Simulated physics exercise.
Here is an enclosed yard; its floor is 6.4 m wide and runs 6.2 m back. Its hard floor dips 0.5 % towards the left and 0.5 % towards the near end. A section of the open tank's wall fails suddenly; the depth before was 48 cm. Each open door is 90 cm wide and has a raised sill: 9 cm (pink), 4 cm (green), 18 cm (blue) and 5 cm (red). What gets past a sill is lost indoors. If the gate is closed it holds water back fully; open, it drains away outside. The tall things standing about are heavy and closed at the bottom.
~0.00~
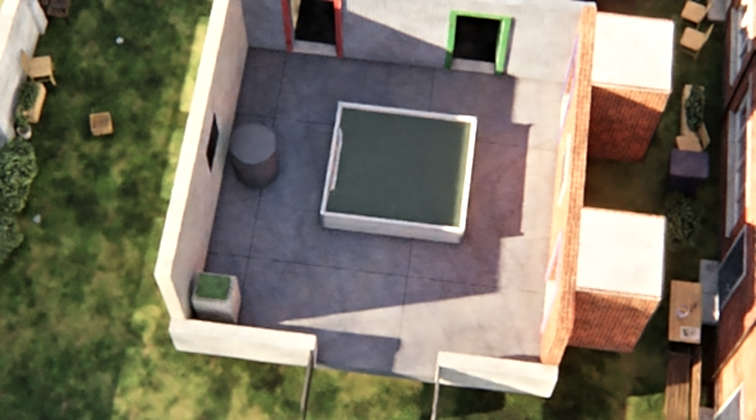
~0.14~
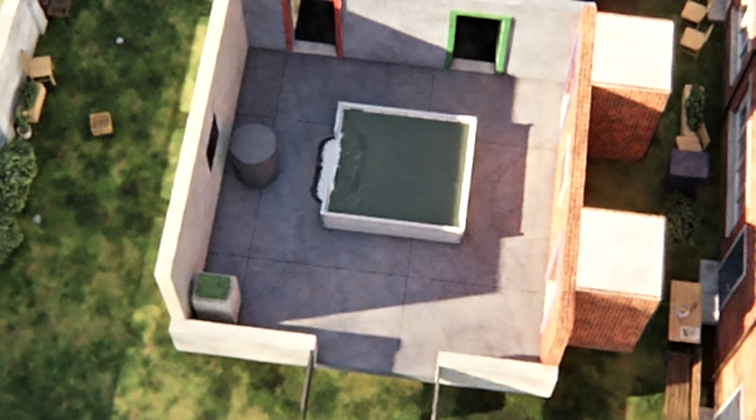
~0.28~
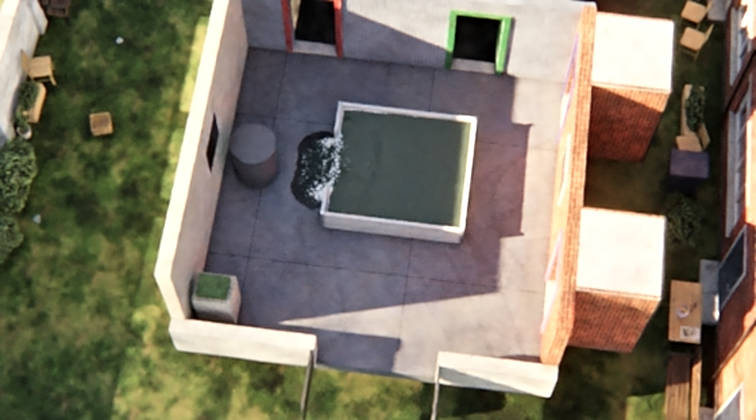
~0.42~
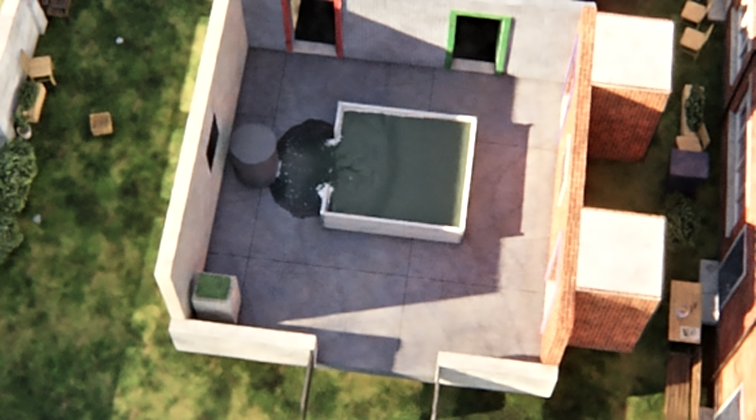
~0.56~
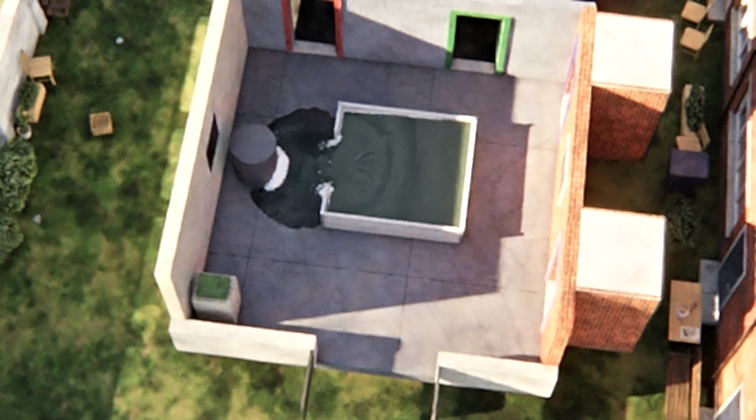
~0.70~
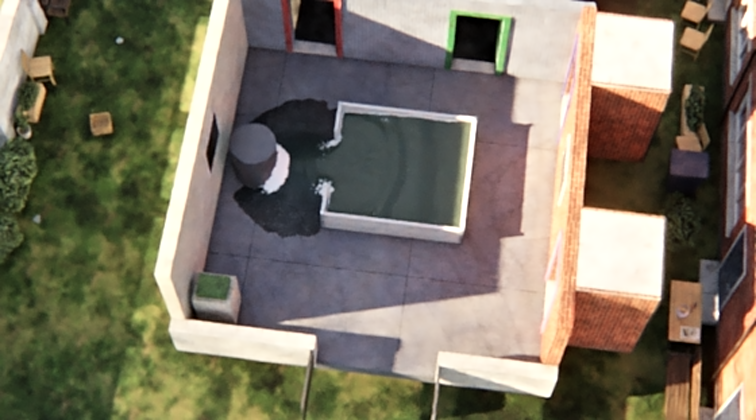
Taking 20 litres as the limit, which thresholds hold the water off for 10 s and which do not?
Within that time: At the pink door it does not reach the limit; at the green door it stays under the limit; at the blue door it stays under the limit; at the red door it exceeds the limit.
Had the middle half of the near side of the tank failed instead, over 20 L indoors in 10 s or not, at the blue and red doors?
Against that limit: Blue below, red below.
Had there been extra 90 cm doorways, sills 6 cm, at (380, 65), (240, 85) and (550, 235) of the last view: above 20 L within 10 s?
In that order: Below, above, below.
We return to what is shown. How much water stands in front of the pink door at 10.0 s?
About 7.0 cm.
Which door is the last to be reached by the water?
It is the pink one.
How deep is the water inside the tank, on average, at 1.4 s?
Some 37 cm.
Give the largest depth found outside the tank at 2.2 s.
Up to some 36 cm.
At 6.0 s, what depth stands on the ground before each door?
In cm: Pink 0, green 3, blue 12, red 10.
After 1.4 s water covers 15 % of the floor and is deepest (36 cm) near (281, 166); pink door not reached, green door not reached, blue door not reached, red door not reached.
After 2.2 s water covers 25 % of the floor and is deepest (36 cm) near (249, 49); pink door not reached, green door not reached, blue door not reached, red door 3 cm at the sill, 0 L in.
After 3.5 s water covers 40 % of the floor and is deepest (28 cm) near (210, 289); pink door not reached, green door not reached, blue door not reached, red door 11 cm at the sill, 10 L in.
After 6.0 s water covers 80 % of the floor and is deepest (18 cm) near (281, 166); pink door not reached, green door 3 cm at the sill, 0 L in, blue door 12 cm at the sill, 0 L in, red door 10 cm at the sill, 59 L in.
After 10.0 s water covers 95 % of the floor and is deepest (14 cm) near (199, 297); pink door 7 cm at the sill, 0 L in, green door 7 cm at the sill, 7 L in, blue door 8 cm at the sill, 0 L in, red door 7 cm at the sill, 107 L in.
